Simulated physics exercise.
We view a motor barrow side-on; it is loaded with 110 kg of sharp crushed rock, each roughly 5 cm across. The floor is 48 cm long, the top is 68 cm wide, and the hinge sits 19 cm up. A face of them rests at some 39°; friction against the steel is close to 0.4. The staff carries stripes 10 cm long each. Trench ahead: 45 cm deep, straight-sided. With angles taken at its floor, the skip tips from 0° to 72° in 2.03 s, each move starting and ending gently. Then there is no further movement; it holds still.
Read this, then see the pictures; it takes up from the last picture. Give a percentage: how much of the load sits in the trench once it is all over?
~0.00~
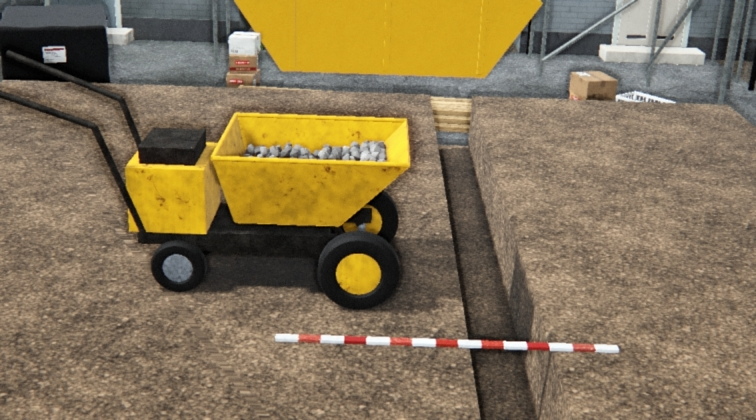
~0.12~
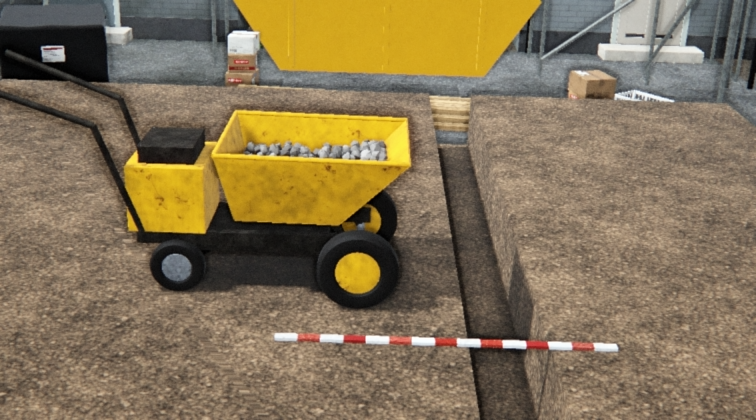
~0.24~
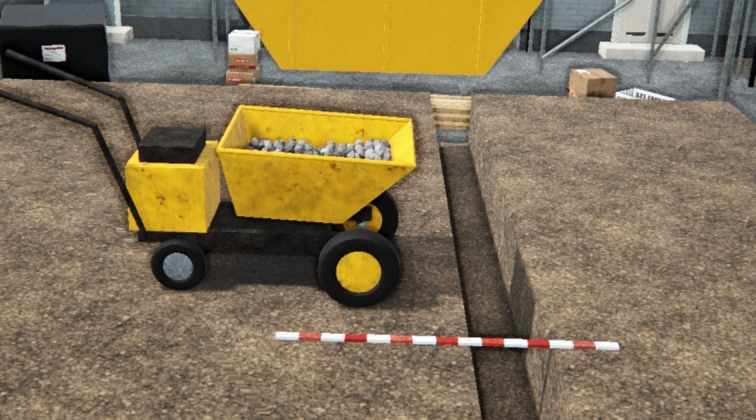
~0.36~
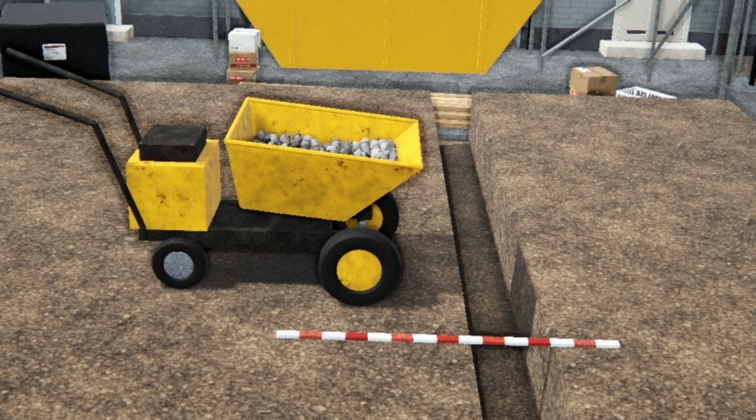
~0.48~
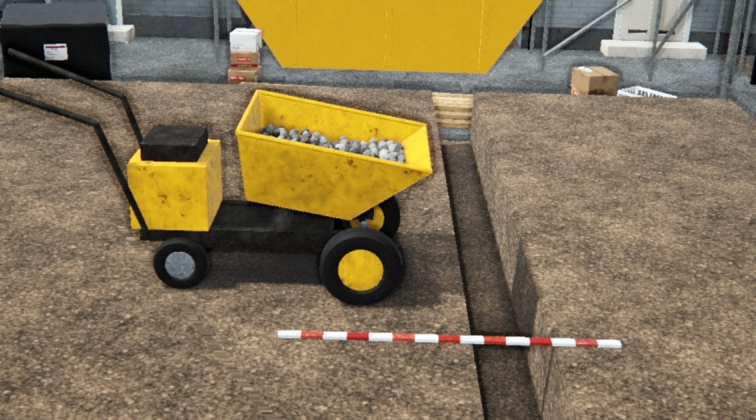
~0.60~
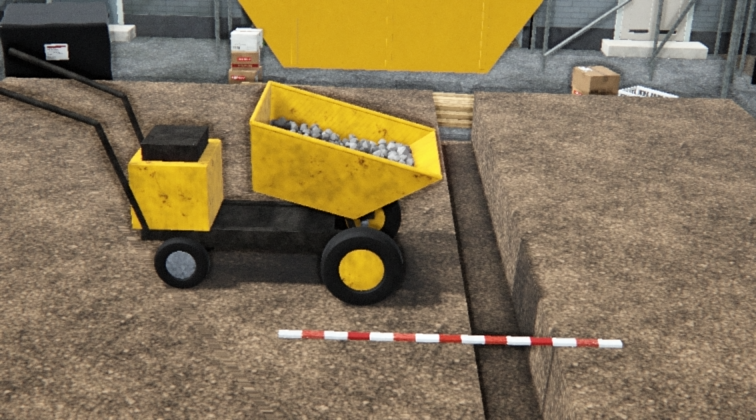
98 %.
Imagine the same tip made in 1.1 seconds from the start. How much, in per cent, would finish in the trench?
That works out at about 95 in a hundred.
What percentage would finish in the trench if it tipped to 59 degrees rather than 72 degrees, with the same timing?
Trench share: Approx. 35%.
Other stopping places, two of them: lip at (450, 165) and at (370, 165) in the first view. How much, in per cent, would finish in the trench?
I'd say some 60 per cent and some 100 per cent.
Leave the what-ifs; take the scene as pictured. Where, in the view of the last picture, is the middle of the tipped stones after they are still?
About (501, 343).
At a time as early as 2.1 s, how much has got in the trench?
Something like 35 in a hundred.
After 1.5 s the floor is at 61°; 100 % in the skip; the foremost stones are at (470, 227).
After 2.1 s the floor is at 72°; 64 % in the skip, 36 % in the trench; the foremost stones are at (533, 274).
After 2.5 s the floor is at 72°; 29 % in the skip, 69 % in the trench, 2 % past the trench; the foremost stones are at (582, 287).
After 4.4 s the floor is at 72°; 0 % in the skip, 98 % in the trench, 2 % past the trench; the foremost stones are at (589, 286).
